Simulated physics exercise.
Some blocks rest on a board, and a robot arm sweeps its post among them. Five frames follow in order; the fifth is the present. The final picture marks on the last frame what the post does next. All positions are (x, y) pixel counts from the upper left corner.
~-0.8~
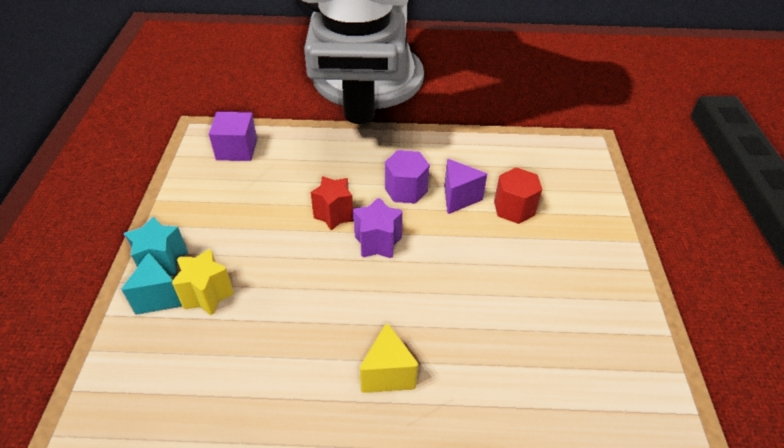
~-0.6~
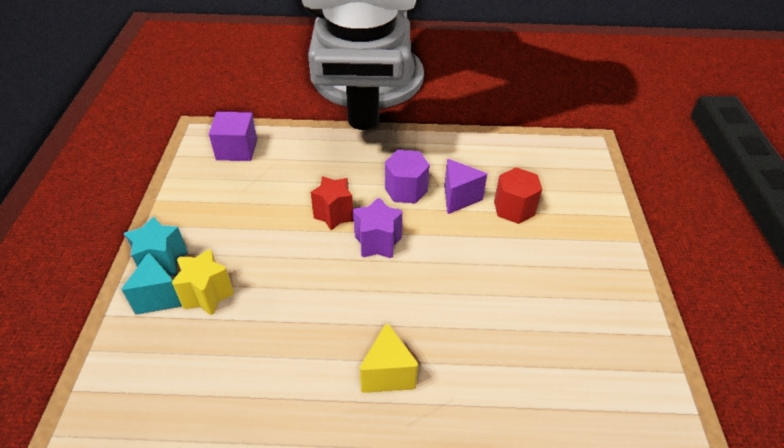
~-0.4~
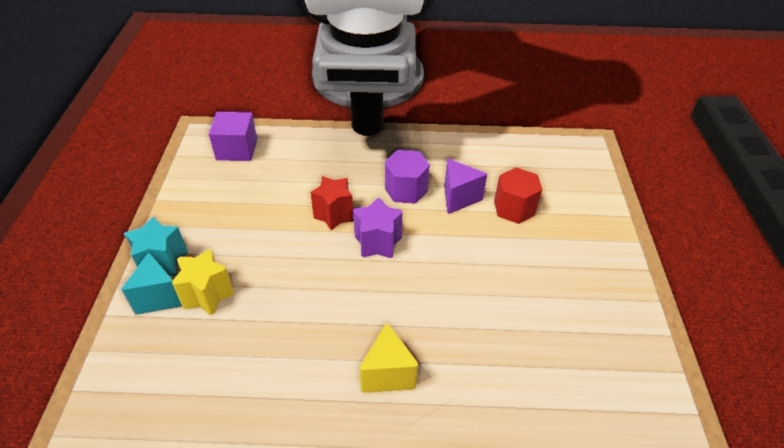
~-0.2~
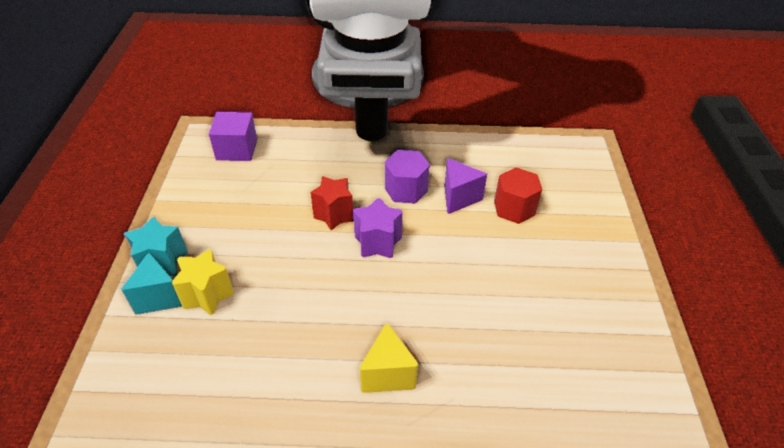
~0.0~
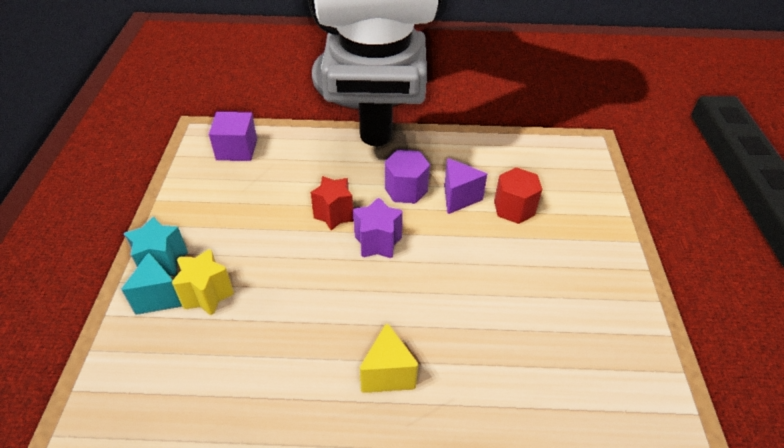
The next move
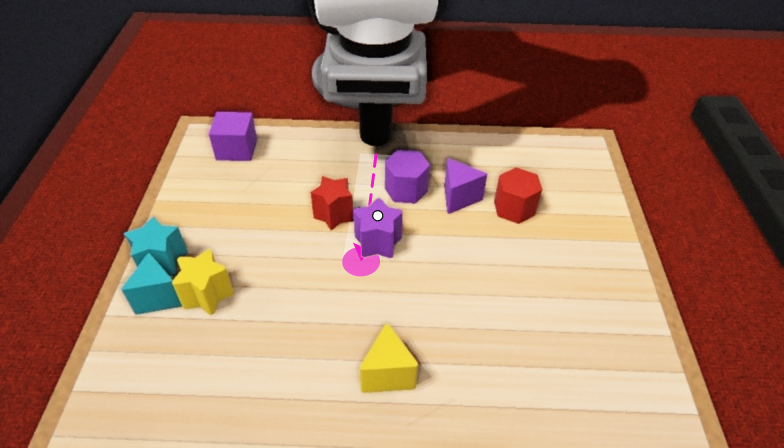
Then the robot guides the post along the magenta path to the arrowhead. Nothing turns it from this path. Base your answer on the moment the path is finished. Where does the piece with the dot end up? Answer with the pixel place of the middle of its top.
Around (392, 252).
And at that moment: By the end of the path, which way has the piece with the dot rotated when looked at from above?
It goes round opposite to clock hands.
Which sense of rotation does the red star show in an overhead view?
The turn is clockwise.
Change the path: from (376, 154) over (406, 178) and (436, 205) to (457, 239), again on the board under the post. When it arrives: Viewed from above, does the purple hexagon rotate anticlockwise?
No, I don't think so.
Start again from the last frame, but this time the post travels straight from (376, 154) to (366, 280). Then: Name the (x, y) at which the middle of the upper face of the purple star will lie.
The answer is (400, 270).
Drawn move, from (376, 154) to (361, 261); the dot is on the purple star.
The first path, step by step. One third of the way, post at (372, 169); purple hexagon at (408, 166), turned 15° anticlockwise.
Two thirds of the way, post at (367, 205); red star at (332, 191), turned 15° clockwise; purple star at (381, 220), turned 10° clockwise; purple hexagon at (409, 169), turned 30° anticlockwise.
At the end, post at (361, 245); red star at (332, 192), turned 25° clockwise; purple star at (392, 252), turned 20° anticlockwise; purple hexagon at (409, 169), turned 30° anticlockwise.
